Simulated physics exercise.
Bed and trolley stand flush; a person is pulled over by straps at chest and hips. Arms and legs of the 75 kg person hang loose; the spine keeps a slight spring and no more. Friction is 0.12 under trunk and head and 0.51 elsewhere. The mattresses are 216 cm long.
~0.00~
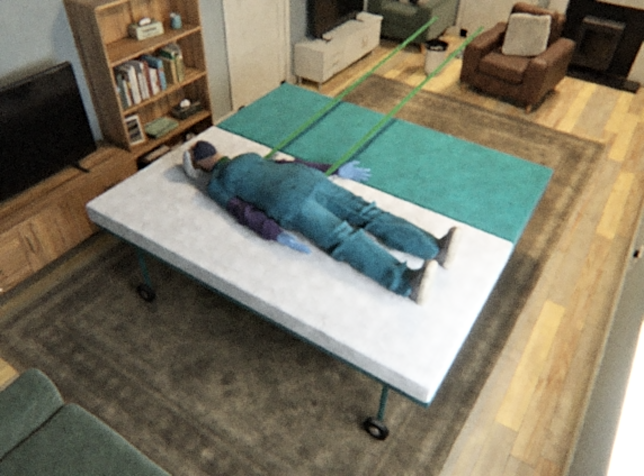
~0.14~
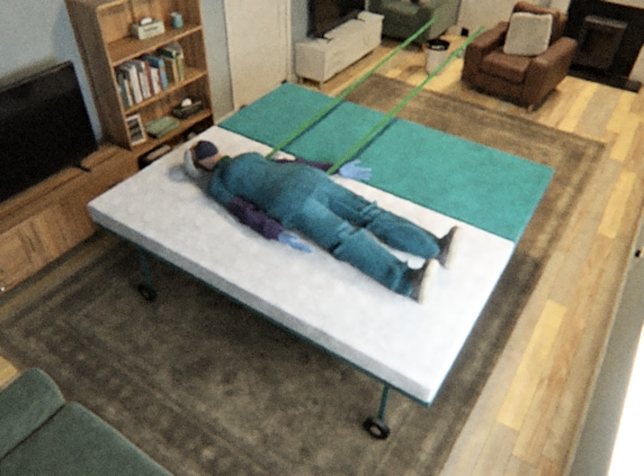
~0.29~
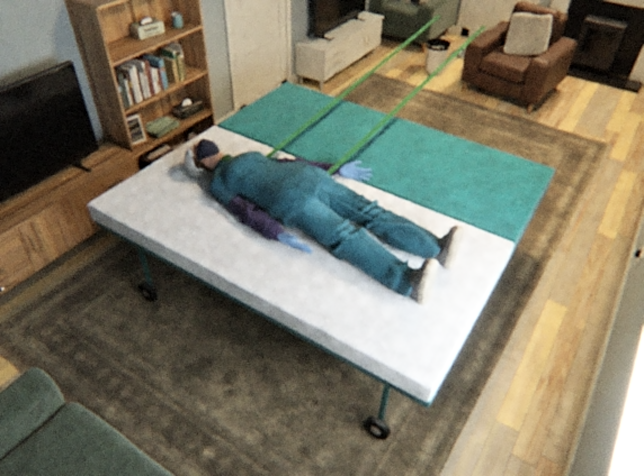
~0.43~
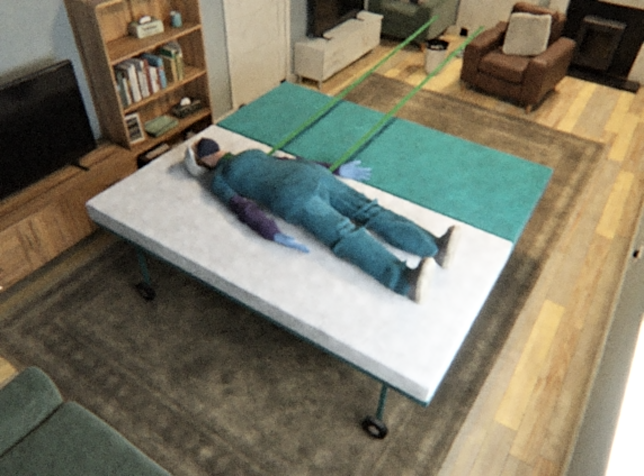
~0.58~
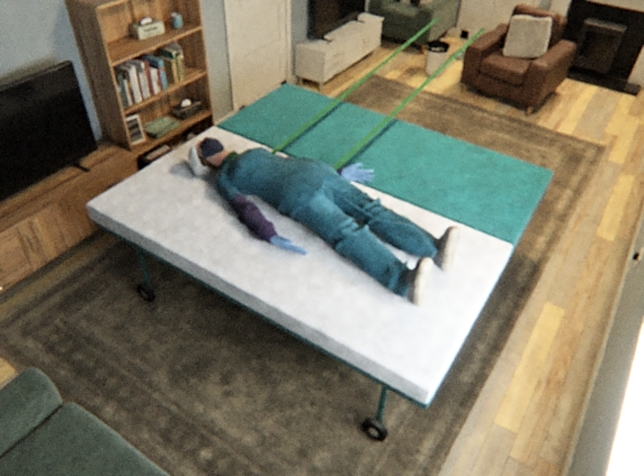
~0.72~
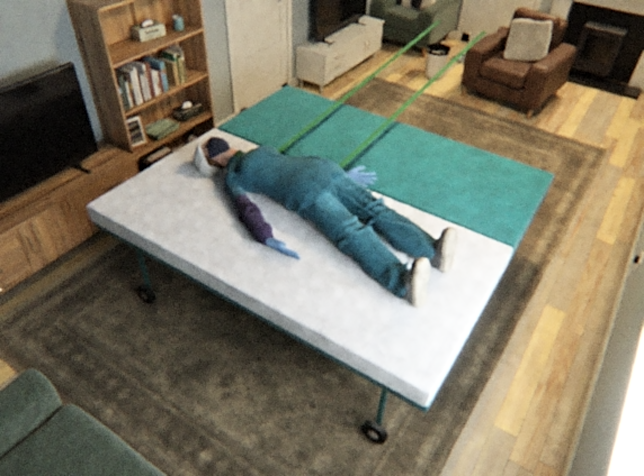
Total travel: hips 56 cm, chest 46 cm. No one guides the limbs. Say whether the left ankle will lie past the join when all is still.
This time the left ankle stops short of the join.
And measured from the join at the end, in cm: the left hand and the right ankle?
Left hand 32 past, right ankle 52 short.
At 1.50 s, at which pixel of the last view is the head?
Near (243, 138).
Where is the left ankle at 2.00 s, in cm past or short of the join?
Some 8 cm short of it.
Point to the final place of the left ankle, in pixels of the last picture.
Around (451, 224).
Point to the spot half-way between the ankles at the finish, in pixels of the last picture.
At about (423, 242).
After 1.00 s the left ankle is 36 cm short of the join, near (430, 251) in the last picture's view; the right hand 79 cm short of the join.
After 1.50 s the left ankle is 15 cm short of the join, near (446, 230) in the last picture's view.
After 2.00 s the left ankle is 9 cm short of the join, near (451, 225) in the last picture's view.
Final state at 2.5 s, head stops short of the join; left hand crosses the join; right hand stops short of the join; left ankle stops short of the join; right ankle stops short of the join; right knee stops short of the join.
